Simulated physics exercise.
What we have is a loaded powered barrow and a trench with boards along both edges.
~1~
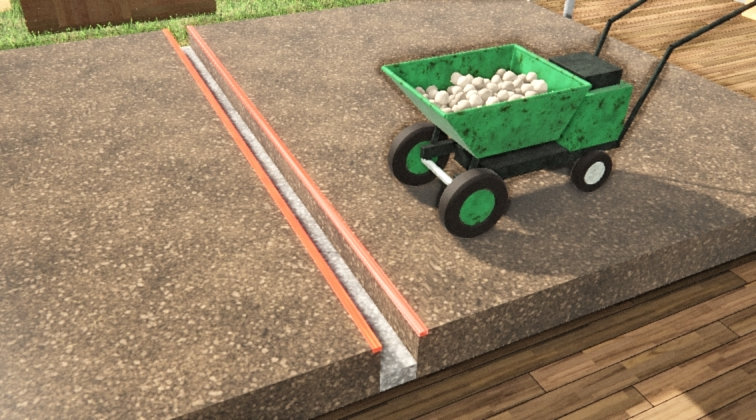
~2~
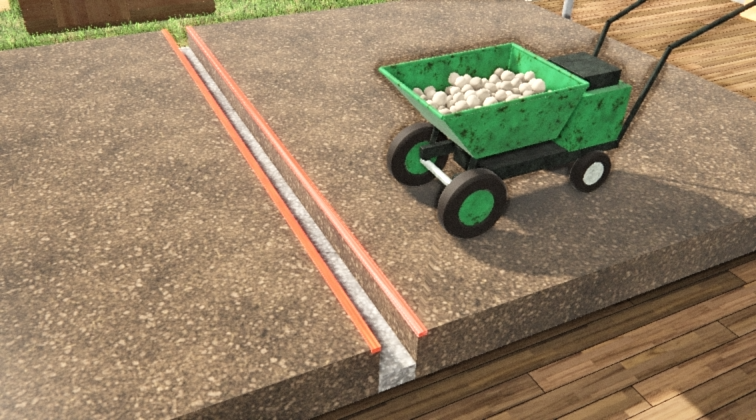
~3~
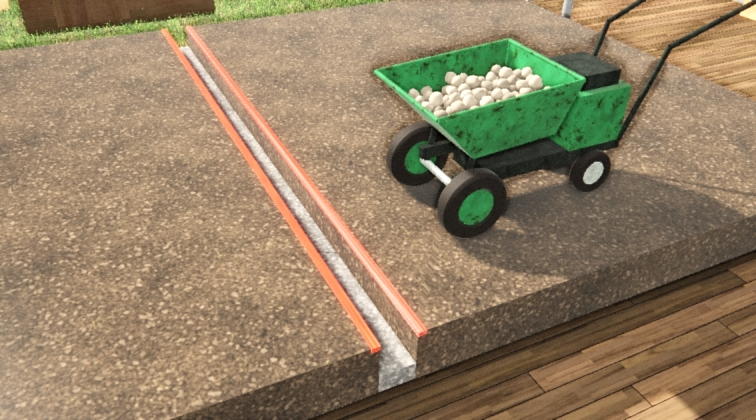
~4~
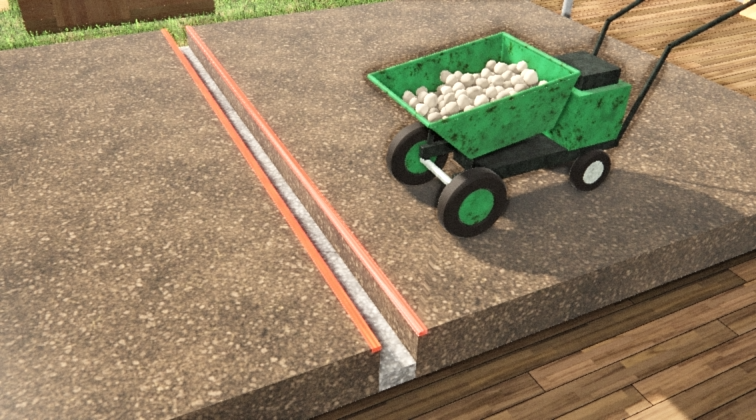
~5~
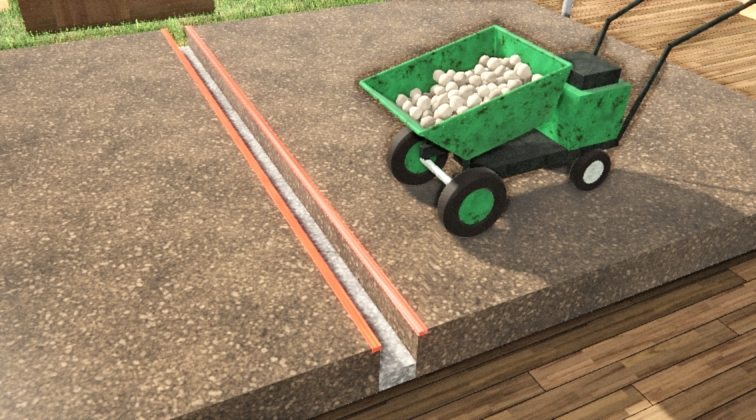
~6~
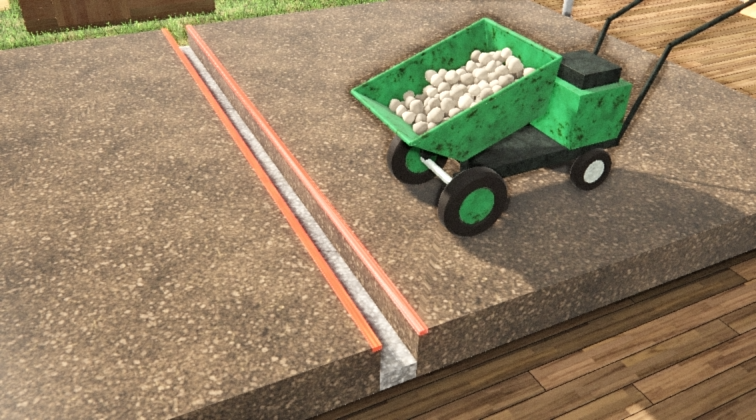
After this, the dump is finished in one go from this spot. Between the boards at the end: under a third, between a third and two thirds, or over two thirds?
The trench takes between a third and two thirds.
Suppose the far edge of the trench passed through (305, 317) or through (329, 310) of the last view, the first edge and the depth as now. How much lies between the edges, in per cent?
Near 90 % and 80 %.
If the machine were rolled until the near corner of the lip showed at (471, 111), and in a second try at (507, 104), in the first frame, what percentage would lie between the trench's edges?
The first gives 50 %, the second 20 %.
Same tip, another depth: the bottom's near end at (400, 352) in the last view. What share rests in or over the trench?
About 40 per cent.
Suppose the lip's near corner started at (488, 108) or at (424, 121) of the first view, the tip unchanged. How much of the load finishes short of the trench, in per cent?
First some 20, then 0 per cent.
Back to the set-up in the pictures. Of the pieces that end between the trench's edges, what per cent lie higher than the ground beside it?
Roughly 15 in a hundred.
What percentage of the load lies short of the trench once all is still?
It comes to 0 per cent or so.
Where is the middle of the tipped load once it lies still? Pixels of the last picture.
At about (317, 243).
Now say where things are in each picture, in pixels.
In the first frame, lip of the skip near (446, 116), level; top of the load near (508, 98), river pebbles; first edge of the trench near (393, 291); far edge near (349, 304), the trench under half as wide as the skip, and about as deep as wide.
In the second frame, lip of the skip near (443, 118), level; top of the load near (506, 98).
In the third frame, lip of the skip near (438, 121), tipped barely; top of the load near (503, 95).
In the fourth frame, lip of the skip near (430, 126), tipped a little; top of the load near (506, 88).
In the fifth frame, lip of the skip near (421, 134), tipped a little; top of the load near (500, 84).
In the sixth frame, lip of the skip near (411, 144), tipped clearly; top of the load near (502, 76); first edge of the trench near (392, 289); far edge near (348, 303).
Shortly afterwards, skip tipped steeply; the whole lot in the skip.
Next, skip tipped right over; near two thirds in the skip; near a third in or heaped over the trench; a little beyond it.
Some moments later, skip tipped right over; near a quarter in the skip; near half in or heaped over the trench; near a quarter beyond it.
In the end, skip tipped right over; near a quarter in the skip; near half in or heaped over the trench; near a quarter beyond it.
